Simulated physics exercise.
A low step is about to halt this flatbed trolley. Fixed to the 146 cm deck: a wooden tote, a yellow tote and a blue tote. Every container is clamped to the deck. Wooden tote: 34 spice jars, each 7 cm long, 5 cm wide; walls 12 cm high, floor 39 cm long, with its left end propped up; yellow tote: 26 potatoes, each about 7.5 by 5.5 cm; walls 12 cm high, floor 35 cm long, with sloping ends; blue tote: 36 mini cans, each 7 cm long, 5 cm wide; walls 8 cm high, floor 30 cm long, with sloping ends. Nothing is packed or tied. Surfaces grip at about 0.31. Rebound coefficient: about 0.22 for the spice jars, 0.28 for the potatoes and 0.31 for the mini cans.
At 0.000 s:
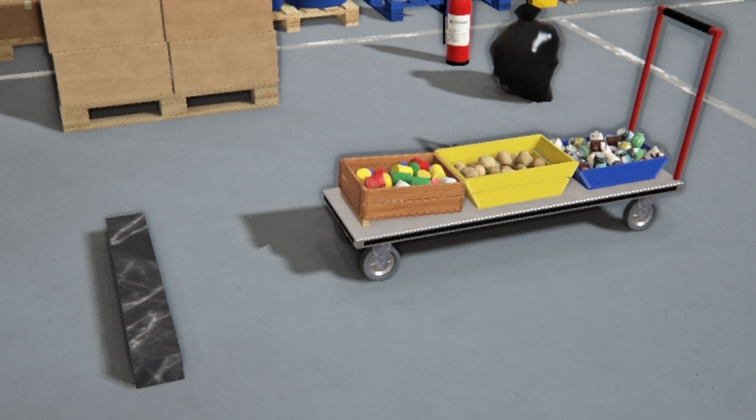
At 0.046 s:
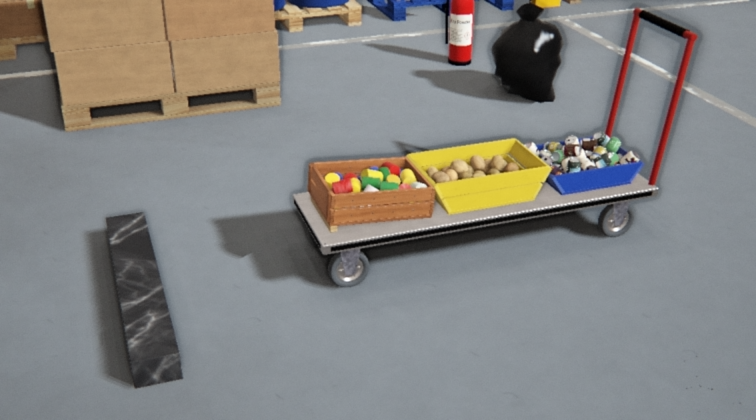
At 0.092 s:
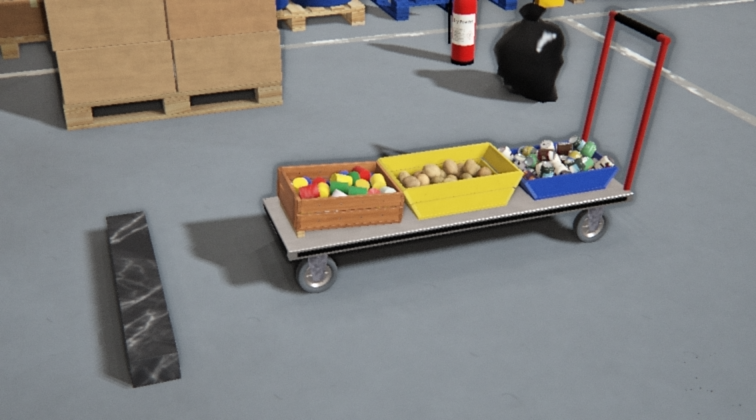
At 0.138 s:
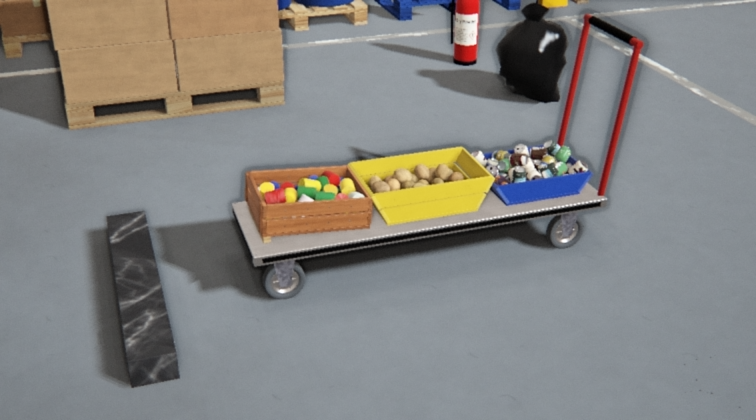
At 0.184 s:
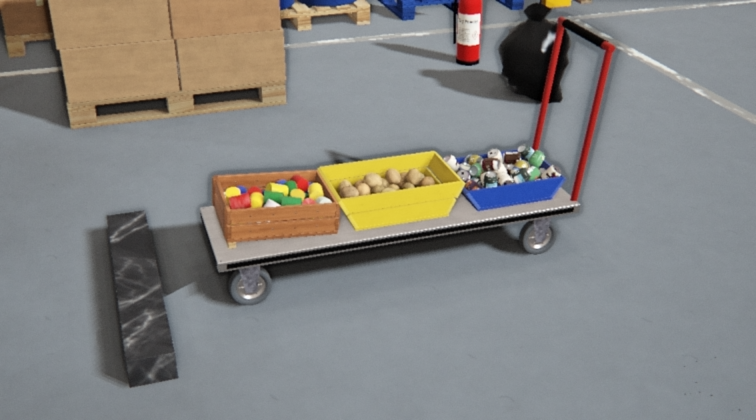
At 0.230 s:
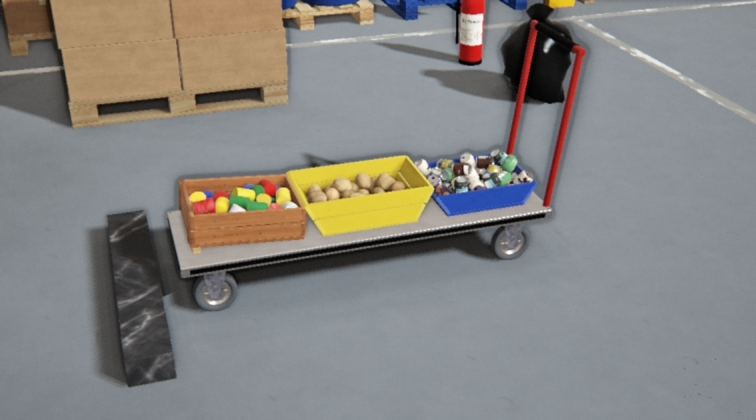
On a warehouse floor, a flatbed trolley carrying wooden, yellow and blue containers of small items rolls left toward a dark low step.
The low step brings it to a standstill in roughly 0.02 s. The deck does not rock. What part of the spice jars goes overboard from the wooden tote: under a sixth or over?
Fewer than one in six of the spice jars leave the wooden tote.
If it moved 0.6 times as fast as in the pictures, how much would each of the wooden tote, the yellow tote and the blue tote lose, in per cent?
In that case wooden tote 0, yellow tote 0, blue tote 10 per cent.
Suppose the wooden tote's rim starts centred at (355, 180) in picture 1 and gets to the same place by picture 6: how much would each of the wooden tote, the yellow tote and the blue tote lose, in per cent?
Then wooden tote 0, yellow tote 0, blue tote 20 per cent.
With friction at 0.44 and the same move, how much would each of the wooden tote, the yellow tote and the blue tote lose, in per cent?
Then wooden tote 10, yellow tote 0, blue tote 30 per cent.
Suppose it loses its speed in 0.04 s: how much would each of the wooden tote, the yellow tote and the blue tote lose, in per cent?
In that case wooden tote 10, yellow tote 20, blue tote 20 per cent.
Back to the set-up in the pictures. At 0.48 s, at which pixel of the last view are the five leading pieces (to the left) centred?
Around (162, 212).
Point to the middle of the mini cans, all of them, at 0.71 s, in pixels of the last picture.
Near (420, 193).
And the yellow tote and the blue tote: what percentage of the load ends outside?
Lost: Yellow tote 15, blue tote 35 per cent.
After 0.26 s, impact.
After 0.36 s, 1 of 34 out of the wooden tote, 0 of 26 out of the yellow tote and 2 of 36 out of the blue tote.
After 0.48 s, 1 of 34 out of the wooden tote, 2 of 26 out of the yellow tote and 10 of 36 out of the blue tote.
After 0.71 s, 1 of 34 out of the wooden tote, 4 of 26 out of the yellow tote and 11 of 36 out of the blue tote.
Outcome (at 1.21 s), 1 of 34 out of the wooden tote, 4 of 26 out of the yellow tote and 12 of 36 out of the blue tote. Asked share, 1 of 34, 3 per cent.
